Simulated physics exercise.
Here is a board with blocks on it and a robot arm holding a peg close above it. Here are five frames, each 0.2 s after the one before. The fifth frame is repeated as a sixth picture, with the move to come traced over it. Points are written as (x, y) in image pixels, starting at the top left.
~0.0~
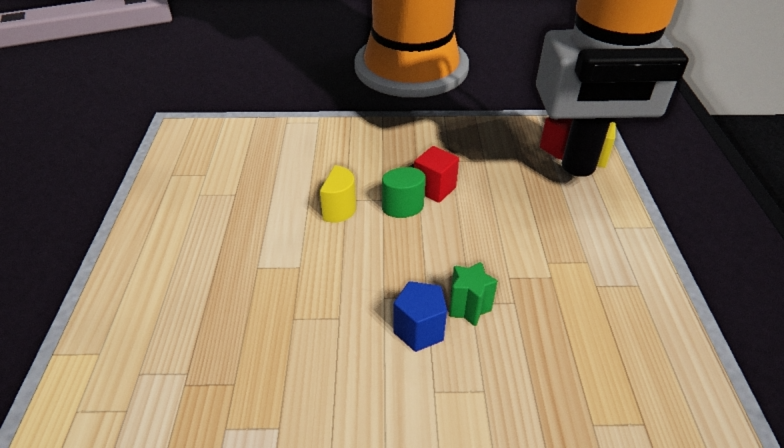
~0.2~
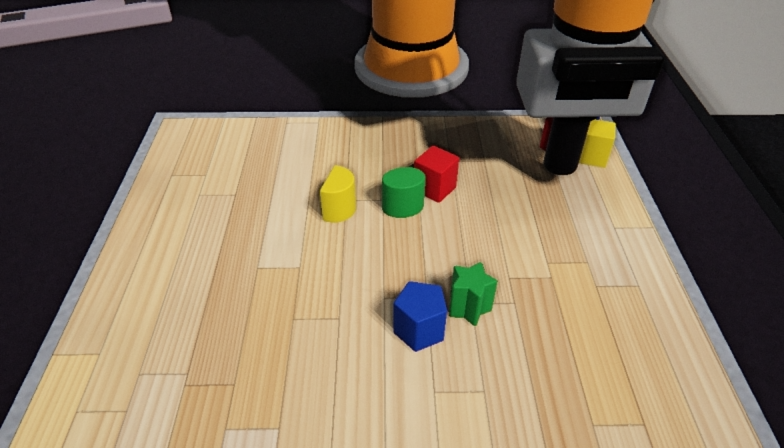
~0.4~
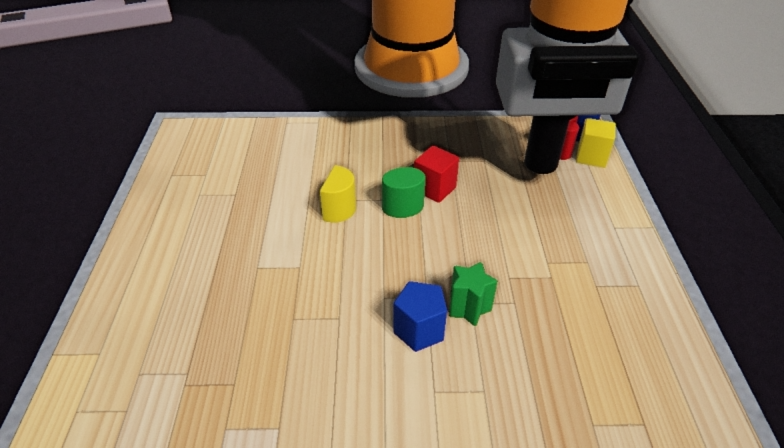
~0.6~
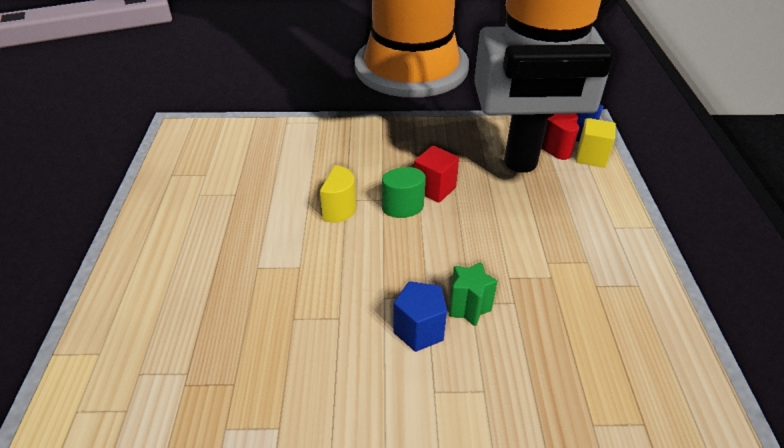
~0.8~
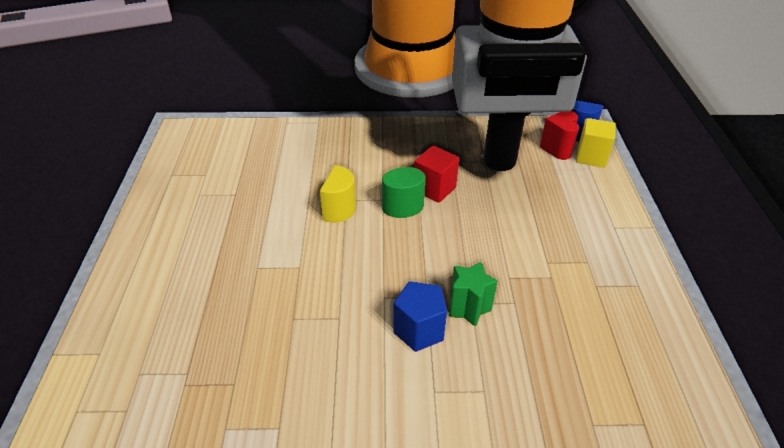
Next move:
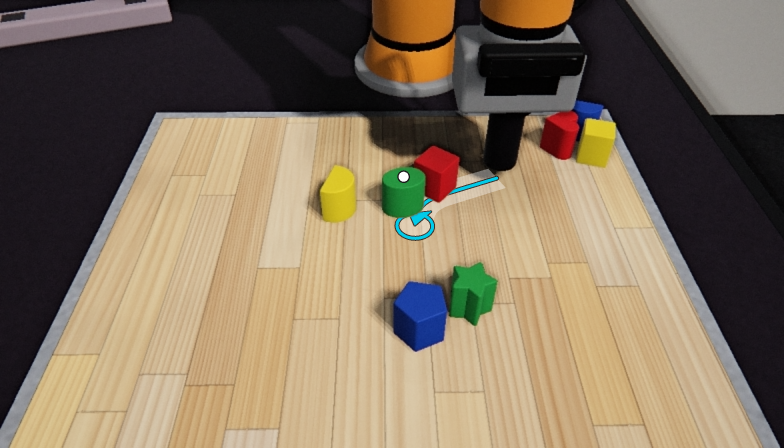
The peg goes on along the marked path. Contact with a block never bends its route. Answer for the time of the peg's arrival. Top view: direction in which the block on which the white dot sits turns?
Rotates counter-clockwise.
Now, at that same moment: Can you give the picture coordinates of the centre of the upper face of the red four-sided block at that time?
I'd expect the centre of its top face to be at (393, 162).
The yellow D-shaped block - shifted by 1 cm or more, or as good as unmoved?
It keeps its spot.
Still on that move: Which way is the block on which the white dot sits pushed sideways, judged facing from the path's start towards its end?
To the path's right.
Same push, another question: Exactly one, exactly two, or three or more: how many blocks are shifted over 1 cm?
Blocks moved: Two.
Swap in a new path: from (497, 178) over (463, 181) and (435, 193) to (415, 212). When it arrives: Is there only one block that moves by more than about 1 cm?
No, that is not how it ends up.
The drawn path runs from (497, 178) through (463, 188) and (429, 200) to (415, 226); the dot is on the green elliptical block.
What follows on the original path. One third of the way, peg at (464, 173); red four-sided block at (426, 160).
Two thirds of the way, peg at (429, 185); green elliptical block at (370, 184), turned 55° anticlockwise; red four-sided block at (395, 161), turned 55° clockwise.
At the end, peg at (415, 210); yellow D-shaped block not moved; green elliptical block at (370, 184), turned 55° anticlockwise; red four-sided block at (393, 162), turned 75° clockwise.
